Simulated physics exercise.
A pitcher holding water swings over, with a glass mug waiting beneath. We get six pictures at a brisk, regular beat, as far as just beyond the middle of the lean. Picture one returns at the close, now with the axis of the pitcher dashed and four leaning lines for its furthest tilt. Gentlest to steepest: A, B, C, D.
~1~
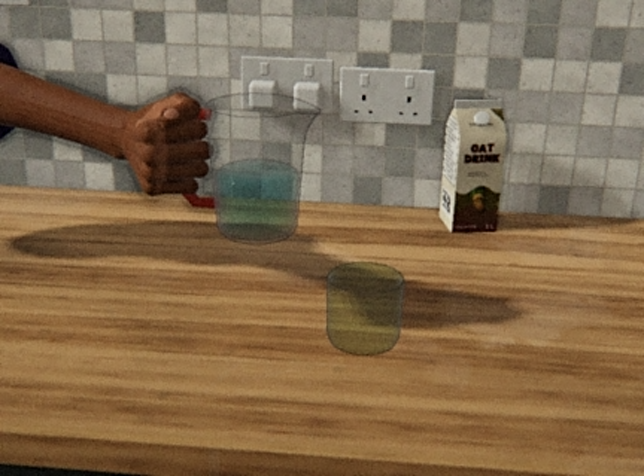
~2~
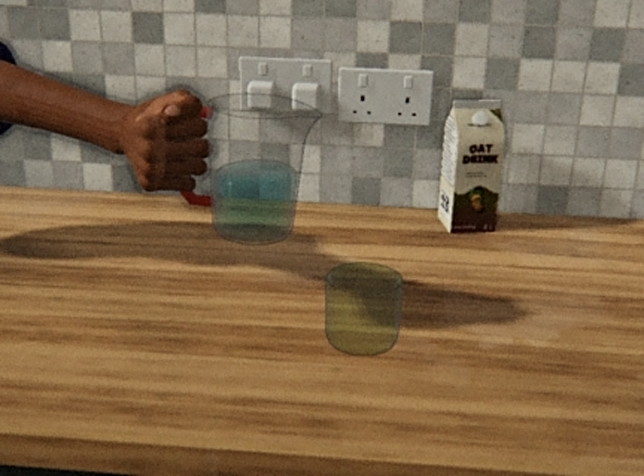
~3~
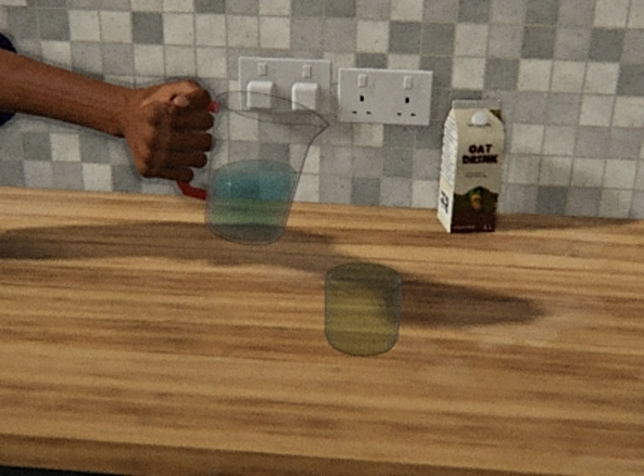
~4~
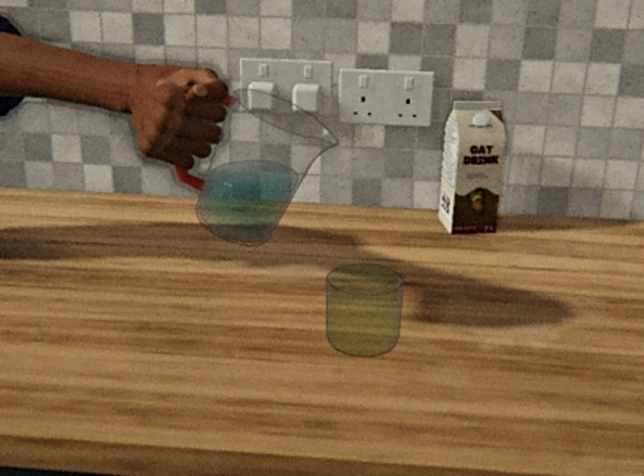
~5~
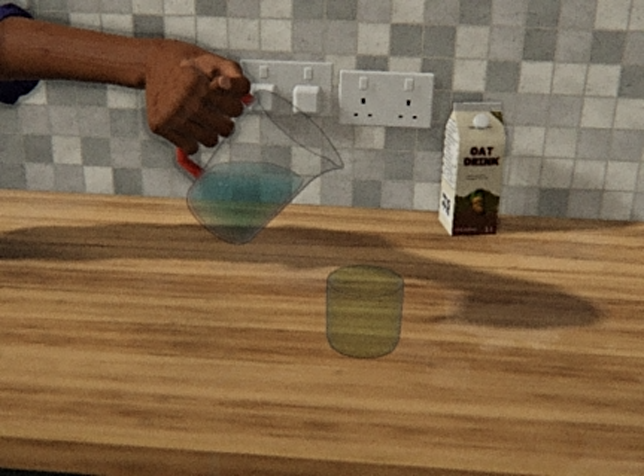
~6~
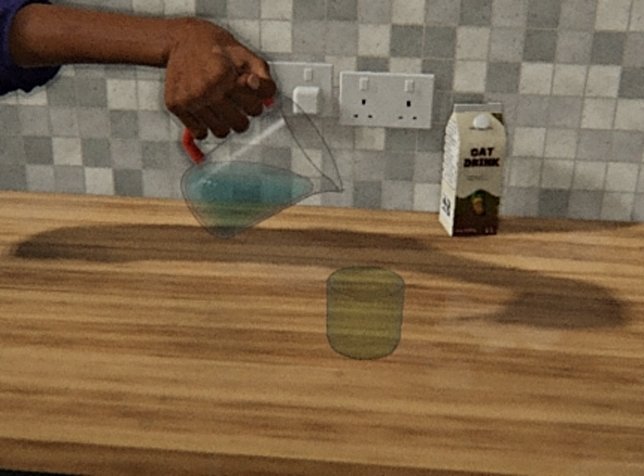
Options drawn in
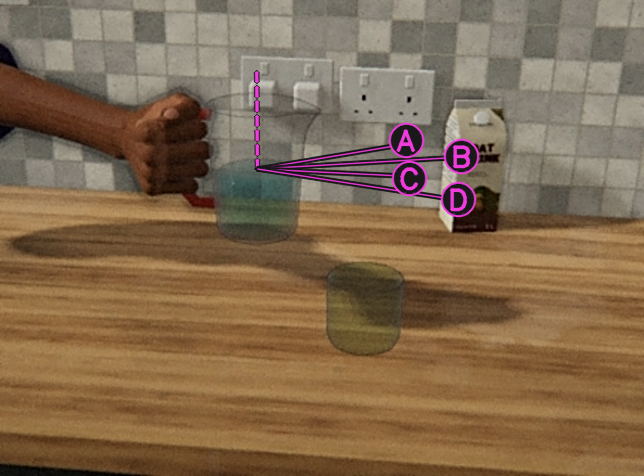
At the start, a hand holds a clear pitcher of bluish water upright above a wooden counter, with a glass mug in front and an oat drink carton to the right. The hand then tilts the pitcher rightward, slightly at first, then steeply, and the water inside shifts toward the lowered spout.
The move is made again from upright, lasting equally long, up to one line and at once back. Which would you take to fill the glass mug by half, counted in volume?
Use tilt A.
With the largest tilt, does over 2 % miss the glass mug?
Yes, it does.
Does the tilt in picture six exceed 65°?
No, it does not.
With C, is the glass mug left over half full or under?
Over half.
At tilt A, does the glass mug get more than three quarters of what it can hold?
No.
In magenta, A at (390, 146); B at (444, 158); C at (392, 175); D at (441, 197).
For tilt A, the glass mug ends with about 49 % of what it can hold; 4 % of the water is spilt.
For tilt B, the glass mug ends with about 64 % of what it can hold; 6 % of the water is spilt.
For tilt C, the glass mug ends with about 74 % of what it can hold; 12 % of the water is spilt.
For tilt D, the glass mug ends with about 83 % of what it can hold; 14 % of the water is spilt.
